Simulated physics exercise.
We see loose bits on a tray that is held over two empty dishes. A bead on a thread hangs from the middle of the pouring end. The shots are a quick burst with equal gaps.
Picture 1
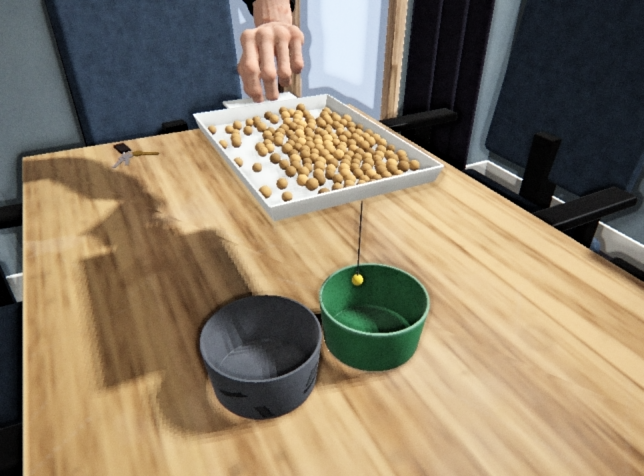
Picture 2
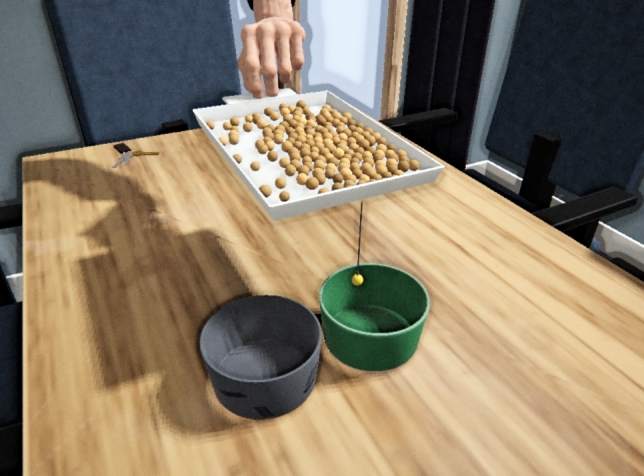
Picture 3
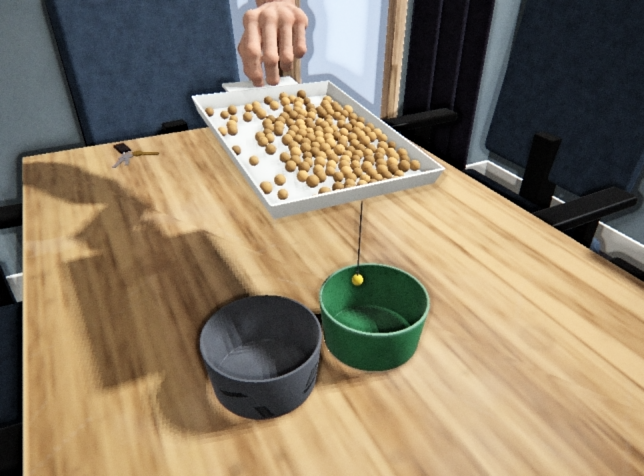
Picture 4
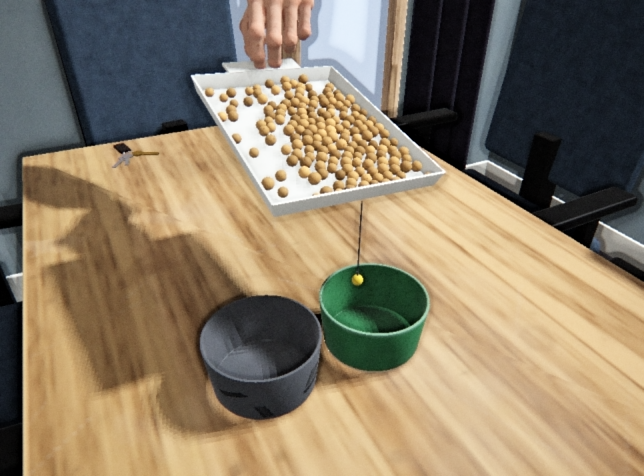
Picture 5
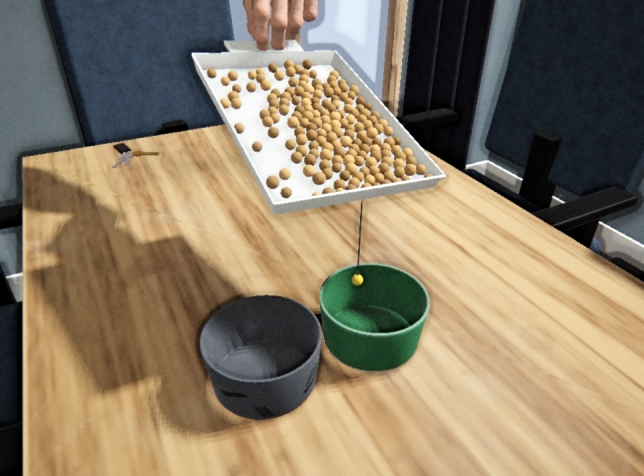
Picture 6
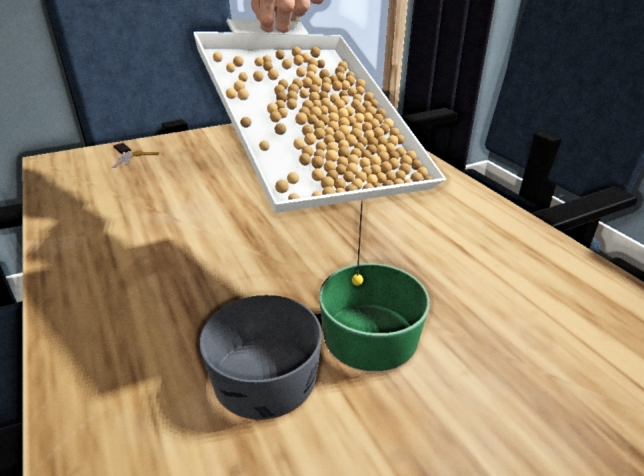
A hand raised the back of a white tray of round wooden beads, steepening it above a gray dish and a green one, and the beads began shifting toward the lower right side.
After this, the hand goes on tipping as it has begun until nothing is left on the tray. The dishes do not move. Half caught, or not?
Together they catch less than half.
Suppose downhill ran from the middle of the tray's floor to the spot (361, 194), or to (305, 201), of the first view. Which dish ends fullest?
First the dish on the right, then left.
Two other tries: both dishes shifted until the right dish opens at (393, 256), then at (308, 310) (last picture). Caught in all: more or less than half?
At the first place not half, at the second less than half.
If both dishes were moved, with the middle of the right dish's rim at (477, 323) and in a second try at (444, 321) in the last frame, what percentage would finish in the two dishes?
In turn 50 and 70 in a hundred.
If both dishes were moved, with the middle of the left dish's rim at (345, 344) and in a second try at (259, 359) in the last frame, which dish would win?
First the right one, then the right-hand dish.
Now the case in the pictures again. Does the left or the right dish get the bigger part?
Fuller: The right-hand dish.
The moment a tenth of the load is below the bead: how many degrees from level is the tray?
Near 70 degrees.
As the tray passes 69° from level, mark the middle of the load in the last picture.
Near (404, 188).
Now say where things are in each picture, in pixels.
Corners of the pouring end at (273, 203) and (437, 165), level; middle of the load at (327, 146), round wooden beads; left dish at (286, 395); right dish at (402, 348); bead on its thread at (357, 280), in the first picture.
Corners of the pouring end at (274, 202) and (437, 165), level; middle of the load at (328, 144), in the second picture.
Corners of the pouring end at (275, 201) and (438, 167), tipped barely, lowest at the right corner; middle of the load at (328, 139), in the third picture.
Corners of the pouring end at (276, 200) and (438, 170), tipped a little, lowest at the right corner; middle of the load at (330, 131), a stray few on the move, in the fourth picture.
Corners of the pouring end at (278, 199) and (439, 173), tipped clearly, lowest at the right corner; middle of the load at (335, 126), about a quarter on the move, in the fifth picture.
Corners of the pouring end at (279, 198) and (439, 176), tipped clearly, lowest at the right corner; middle of the load at (344, 123), nearly all on the move; left dish at (286, 395); right dish at (402, 348), in the sixth picture.
Soon after the last picture, tray tipped steeply; about two thirds on the tray; a stray few in the right dish; a small part outside both; about a quarter in the air.
A little later, tray tipped past a quarter turn; a stray few on the tray; a stray few in the left dish; about a third in the right dish; about two thirds outside both; a stray few in the air.
Later still, tray tipped past a quarter turn; a stray few in the left dish; about a third in the right dish; about two thirds outside both.
By the end, tray tipped past a quarter turn; a stray few in the left dish; about a third in the right dish; about two thirds outside both.
